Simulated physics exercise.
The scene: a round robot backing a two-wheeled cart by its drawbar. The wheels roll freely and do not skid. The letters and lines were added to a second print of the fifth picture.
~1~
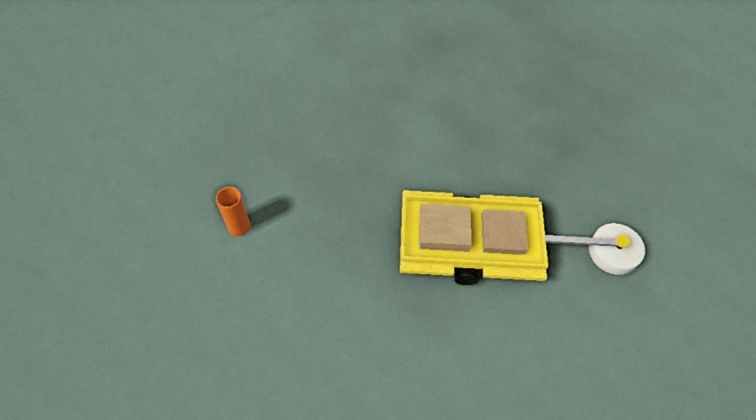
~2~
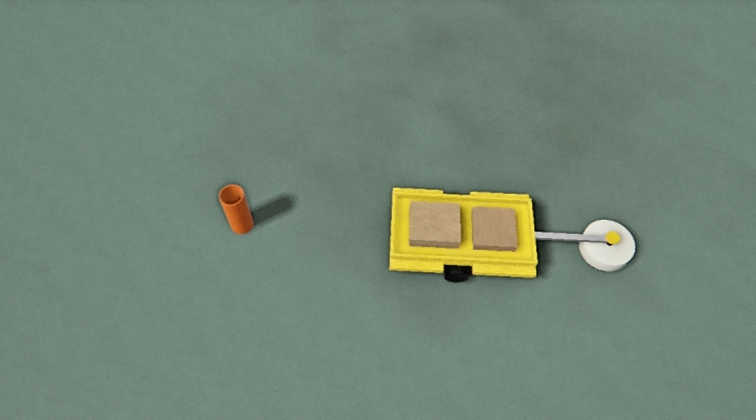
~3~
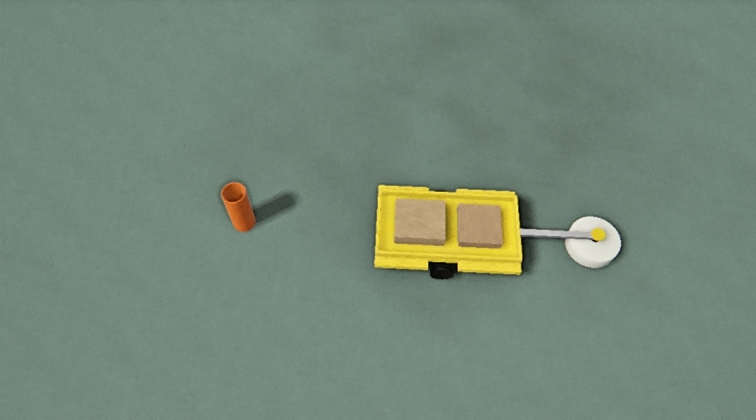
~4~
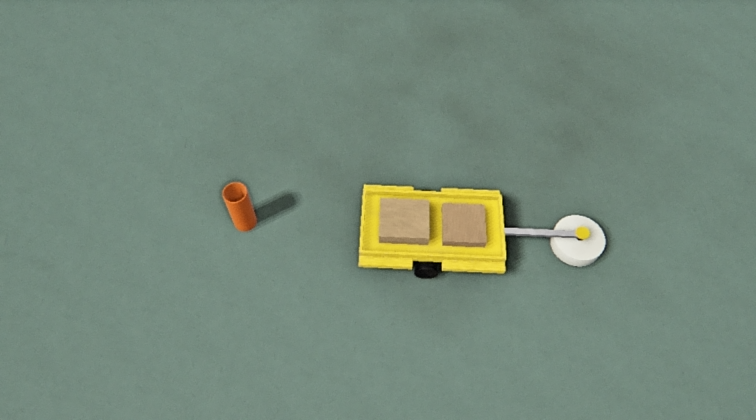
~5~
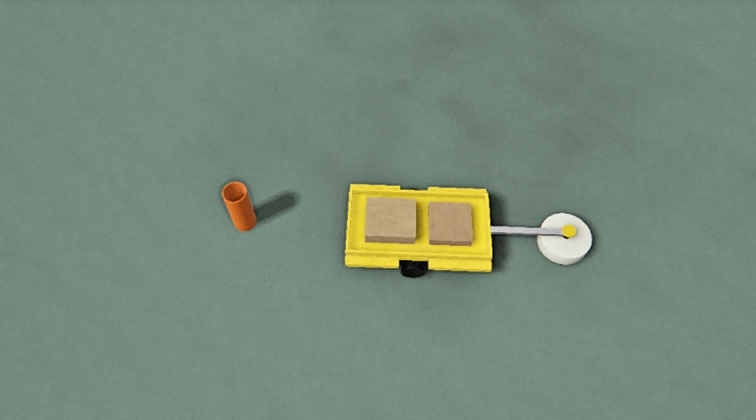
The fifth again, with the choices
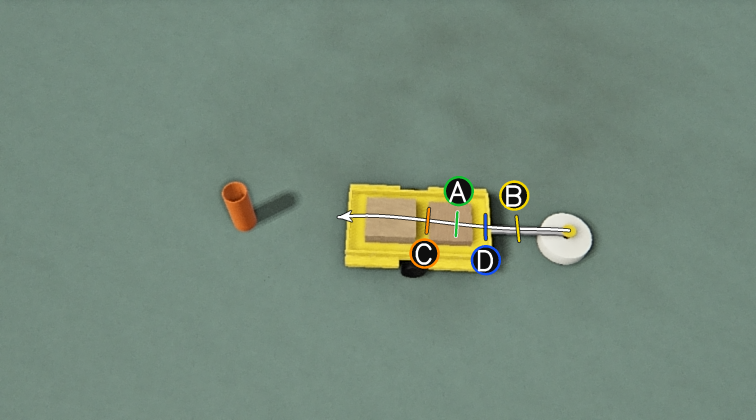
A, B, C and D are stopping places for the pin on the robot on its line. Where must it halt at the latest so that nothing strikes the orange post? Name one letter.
It should halt at D.
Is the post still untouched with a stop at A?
No.
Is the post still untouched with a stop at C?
For that mark, no.
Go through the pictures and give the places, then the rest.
In the first picture, robot (618, 247); yellow cart (472, 233); orange post (239, 227).
In the second picture, robot (608, 244); yellow cart (462, 230); orange post (242, 224).
In the third picture, robot (594, 240); yellow cart (447, 227); orange post (244, 222).
In the fourth picture, robot (579, 239); yellow cart (432, 226); orange post (246, 222).
In the fifth picture, robot (565, 237); yellow cart (418, 225); orange post (245, 222).
On the marked copy, A at (457, 224); B at (518, 229); C at (428, 221); D at (486, 227); the route from (569, 230) via (453, 224) to (339, 217).
With D. Early on, robot (537, 236), cart (389, 224).
Further on, robot (508, 235), cart (361, 223).
At the end, robot (483, 233), cart (335, 222); nothing has been touched.
As for the rest, A is too far, the post has been hit; B is safe but short; C is too far, the post has been hit.
